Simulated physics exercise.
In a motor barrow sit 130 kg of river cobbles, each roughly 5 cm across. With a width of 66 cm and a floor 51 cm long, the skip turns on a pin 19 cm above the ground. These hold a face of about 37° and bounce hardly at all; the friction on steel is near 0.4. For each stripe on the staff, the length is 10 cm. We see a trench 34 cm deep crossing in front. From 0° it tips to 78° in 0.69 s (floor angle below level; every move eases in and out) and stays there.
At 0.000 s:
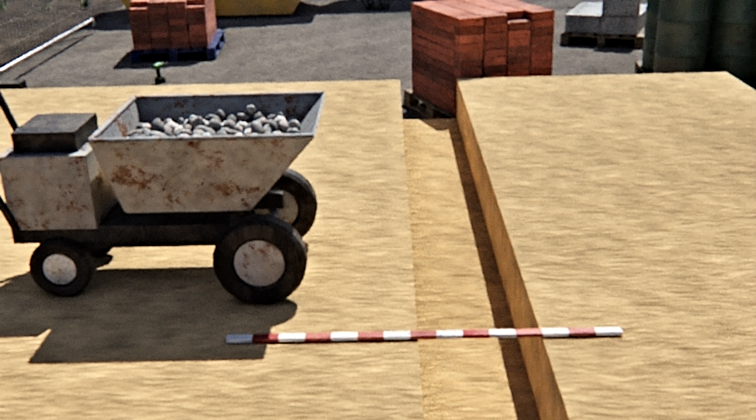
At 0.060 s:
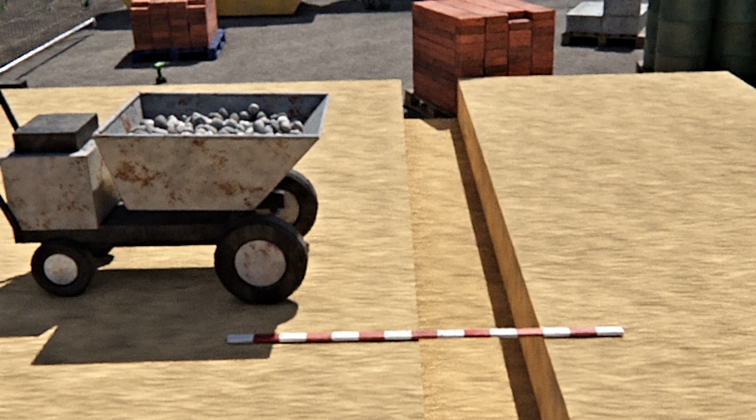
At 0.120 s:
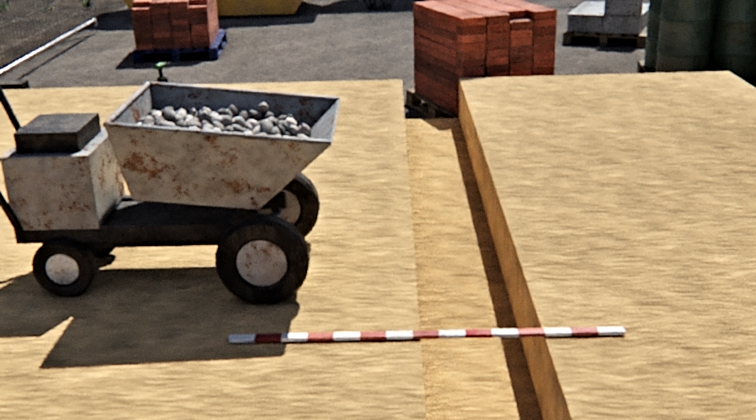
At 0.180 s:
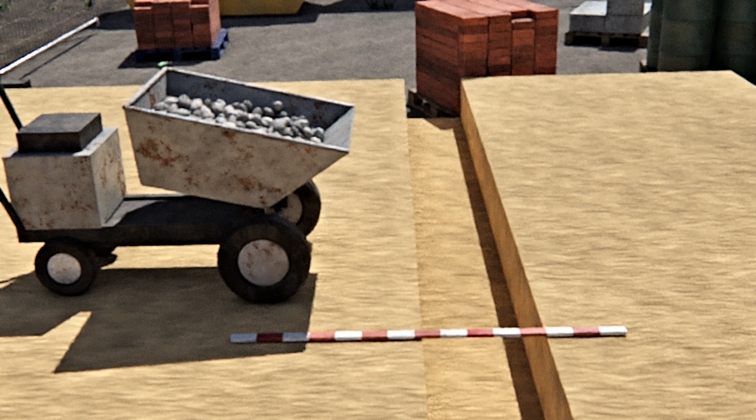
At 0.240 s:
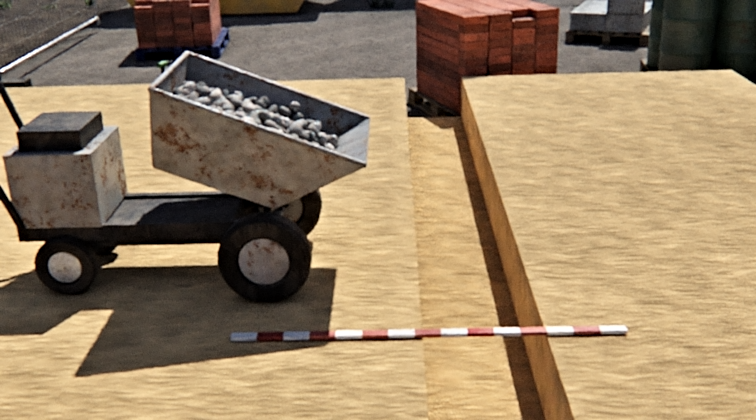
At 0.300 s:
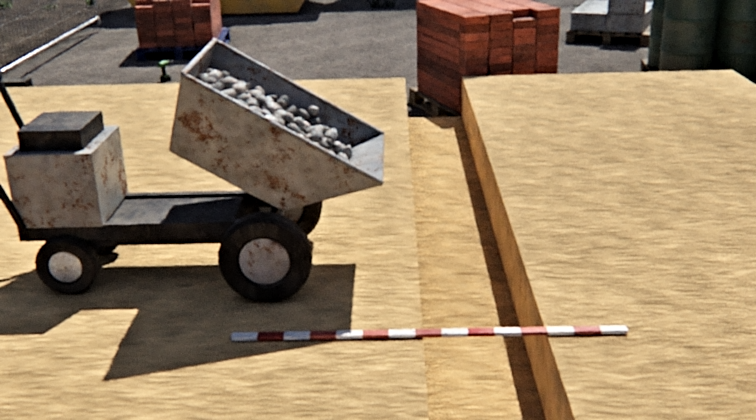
The rusty grey skip on a small motor barrow sits level, heaped with rounded grey stones, beside a trench with a red-and-white striped staff lying in front. Its rear end then rises, slowly at first and then more steeply, angling the skip down toward the right while the stones shift inside and the wheels stay put.
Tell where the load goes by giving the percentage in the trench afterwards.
About 100 per cent of the load is in the trench.
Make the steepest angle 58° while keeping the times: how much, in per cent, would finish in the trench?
With that change, near 75 per cent.
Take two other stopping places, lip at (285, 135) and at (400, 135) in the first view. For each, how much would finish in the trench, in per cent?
It'd be around 70 per cent and after that around 60 per cent.
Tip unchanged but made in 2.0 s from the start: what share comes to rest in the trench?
100 %.
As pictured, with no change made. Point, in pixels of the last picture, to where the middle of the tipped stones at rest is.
I'd point to around (476, 319).
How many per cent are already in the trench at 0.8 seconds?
Close to 40 per cent at that time.
After 0.5 s the floor is at 66°; 100 % in the skip; the foremost stones are at (397, 217).
After 0.8 s the floor is at 78°; 59 % in the skip, 1 % short of the trench, 40 % in the trench; the foremost stones are at (504, 339).
After 1.1 s the floor is at 78°; 7 % in the skip, 1 % short of the trench, 93 % in the trench; the foremost stones are at (524, 324).
After 3.1 s the floor is at 78°; 0 % in the skip, 100 % in the trench; the foremost stones are at (522, 330).
